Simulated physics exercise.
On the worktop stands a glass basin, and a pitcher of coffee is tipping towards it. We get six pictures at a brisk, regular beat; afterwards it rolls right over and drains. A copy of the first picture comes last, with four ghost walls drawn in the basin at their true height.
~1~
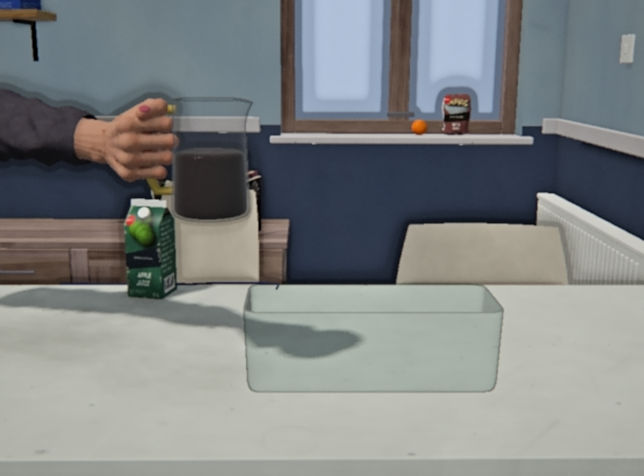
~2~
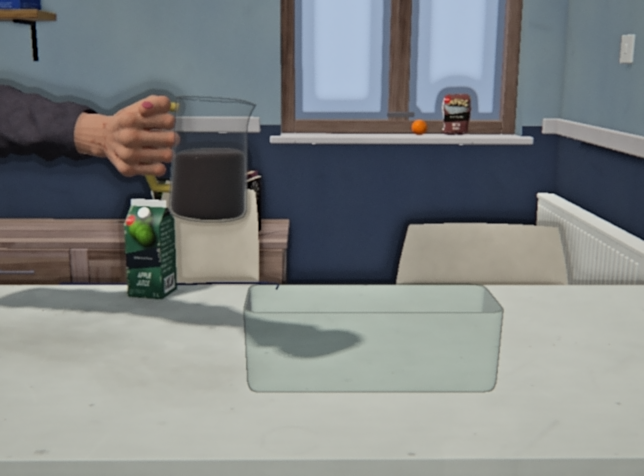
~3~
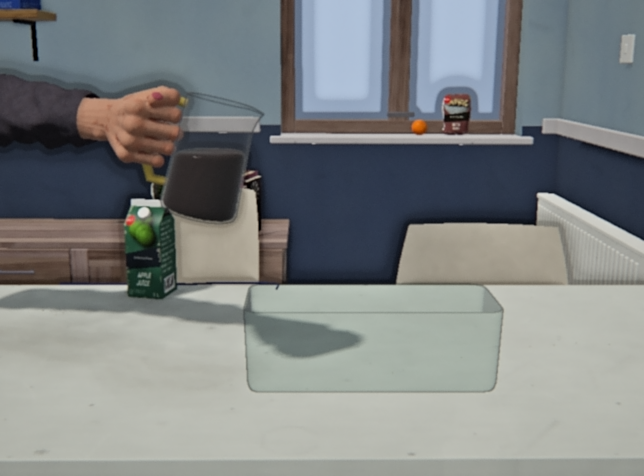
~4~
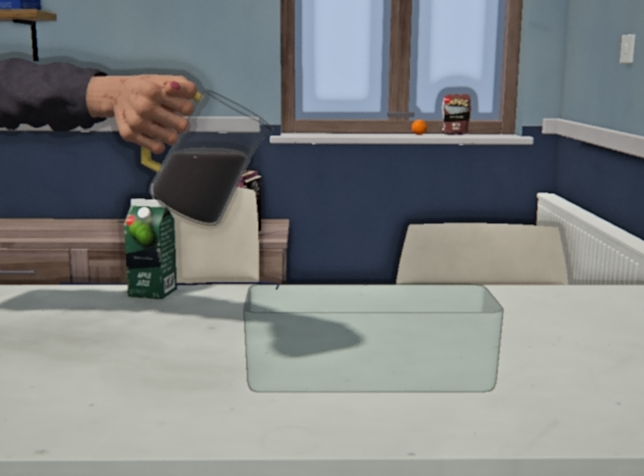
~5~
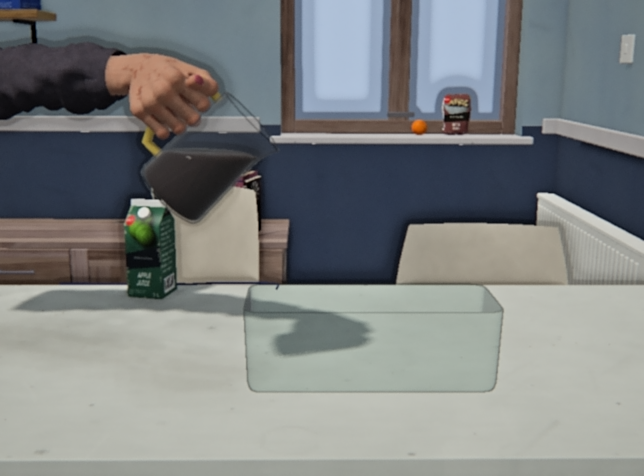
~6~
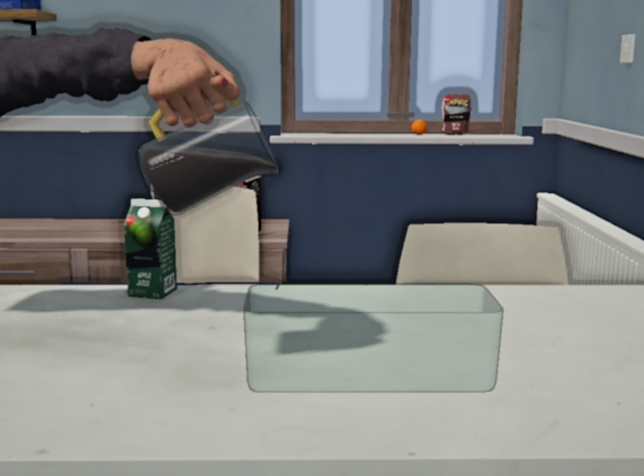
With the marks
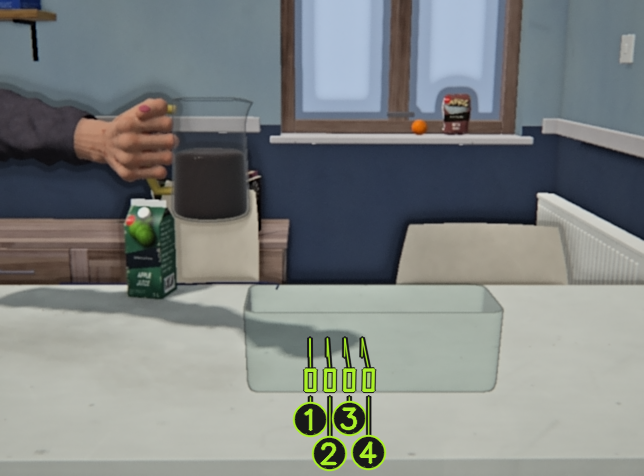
At a pale worktop in a blue-walled room, a hand held a glass pitcher of dark coffee up beside an empty glass basin, then steadily tilted it far over to the right, with nothing leaving it.
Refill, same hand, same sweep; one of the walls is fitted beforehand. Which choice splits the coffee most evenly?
3 is best.
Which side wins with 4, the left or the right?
The left one.
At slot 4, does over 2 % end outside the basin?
Yes.
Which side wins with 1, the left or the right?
The right one.
On the marked copy, 1 at (310, 397); 2 at (329, 397); 3 at (349, 396); 4 at (368, 396).
Choosing 1, about 10 % ends left of the wall and 86 % right of it; 4 % is lost outside.
Choosing 2, about 16 % ends left of the wall and 80 % right of it; 4 % is lost outside.
Choosing 3, about 54 % ends left of the wall and 42 % right of it; 4 % is lost outside.
Choosing 4, about 80 % ends left of the wall and 13 % right of it; 7 % is lost outside.
